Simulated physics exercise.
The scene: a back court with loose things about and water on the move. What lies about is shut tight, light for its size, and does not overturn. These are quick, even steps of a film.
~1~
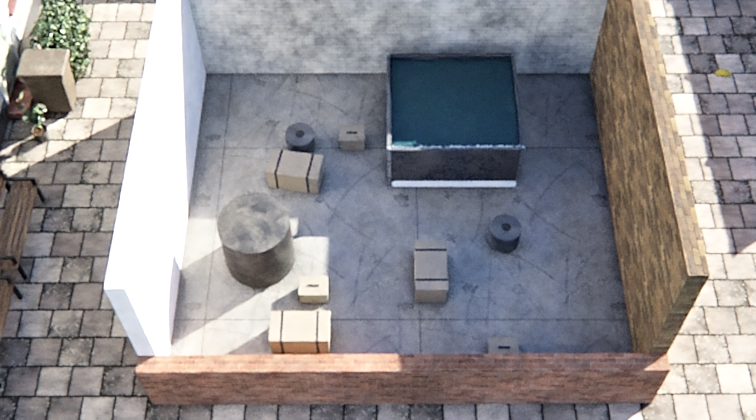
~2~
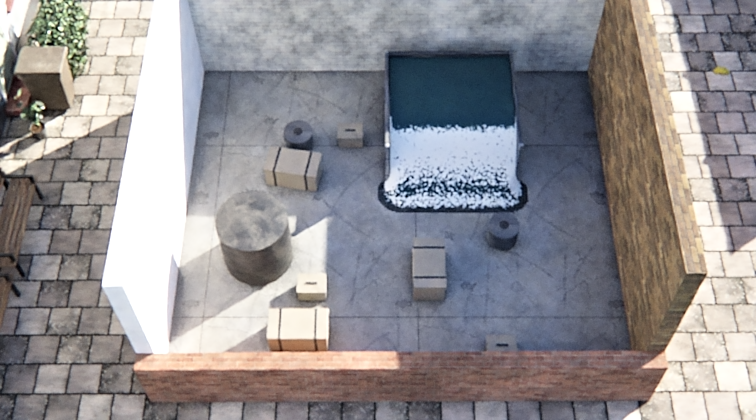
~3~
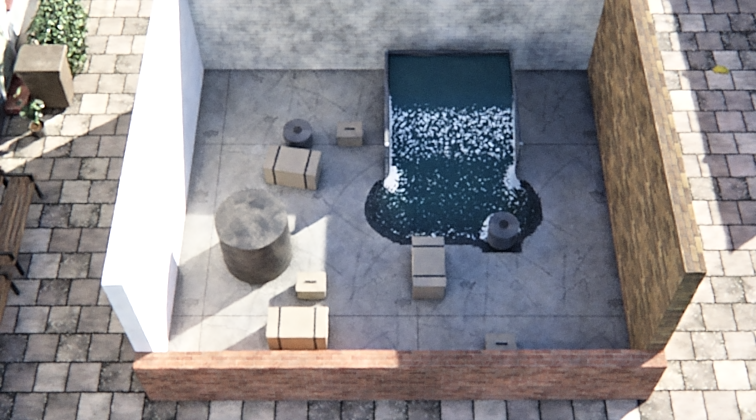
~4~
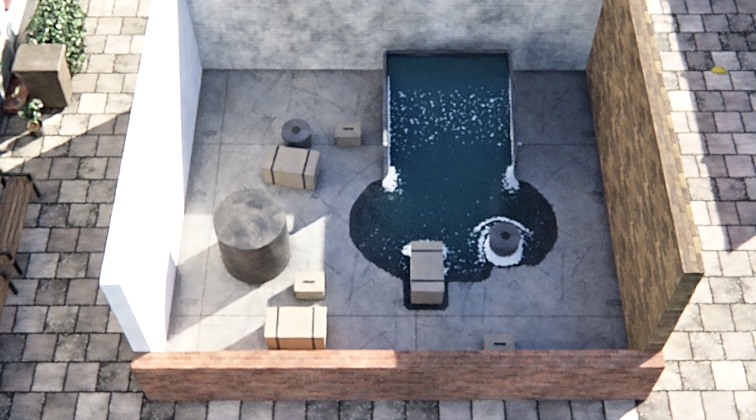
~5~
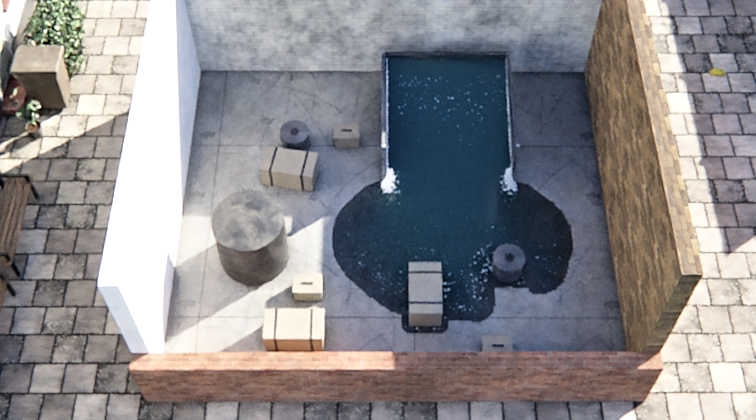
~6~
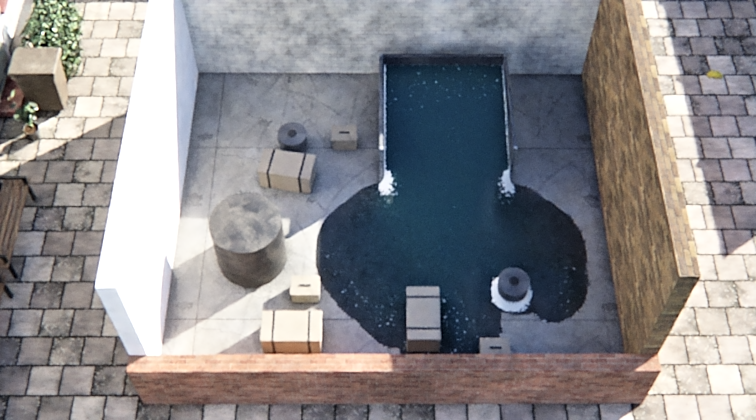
At first, a raised block of dark water stands against the back wall of a courtyard scattered with boxes and dark round objects. The water then pours forward, foaming, and spreads across the floor. As the dark pool widens, it pushes one box and one small round tub slightly toward the front wall.
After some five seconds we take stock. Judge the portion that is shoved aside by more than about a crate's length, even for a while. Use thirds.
It is one to two thirds.
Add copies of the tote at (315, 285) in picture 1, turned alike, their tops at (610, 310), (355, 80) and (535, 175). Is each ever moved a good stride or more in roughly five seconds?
In that order: Yes, never so far, pushed that far.
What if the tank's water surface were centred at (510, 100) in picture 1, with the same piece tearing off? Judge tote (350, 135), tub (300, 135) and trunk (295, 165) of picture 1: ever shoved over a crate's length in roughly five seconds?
In that order: Less than that, short of that, under that.
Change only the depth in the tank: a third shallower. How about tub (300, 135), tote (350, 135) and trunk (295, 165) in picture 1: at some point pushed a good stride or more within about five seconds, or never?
In that order: Short of that, short of that, not that far.
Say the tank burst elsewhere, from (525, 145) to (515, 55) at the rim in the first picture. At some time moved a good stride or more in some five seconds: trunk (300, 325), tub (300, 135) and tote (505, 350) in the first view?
As listed: That far or more, under that, moved that far.
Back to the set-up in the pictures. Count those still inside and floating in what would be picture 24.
I count 4.
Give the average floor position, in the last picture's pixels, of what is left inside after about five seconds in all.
Close to (355, 192).
A moment on, 2 of 8 are well off their spots; 2 afloat.
Next, 5 of 8 are well off their spots; 4 afloat.
Later, 5 of 8 are well off their spots; 4 afloat.
In the end, 5 of 8 are well off their spots, and 5 have been at some point; 4 afloat.
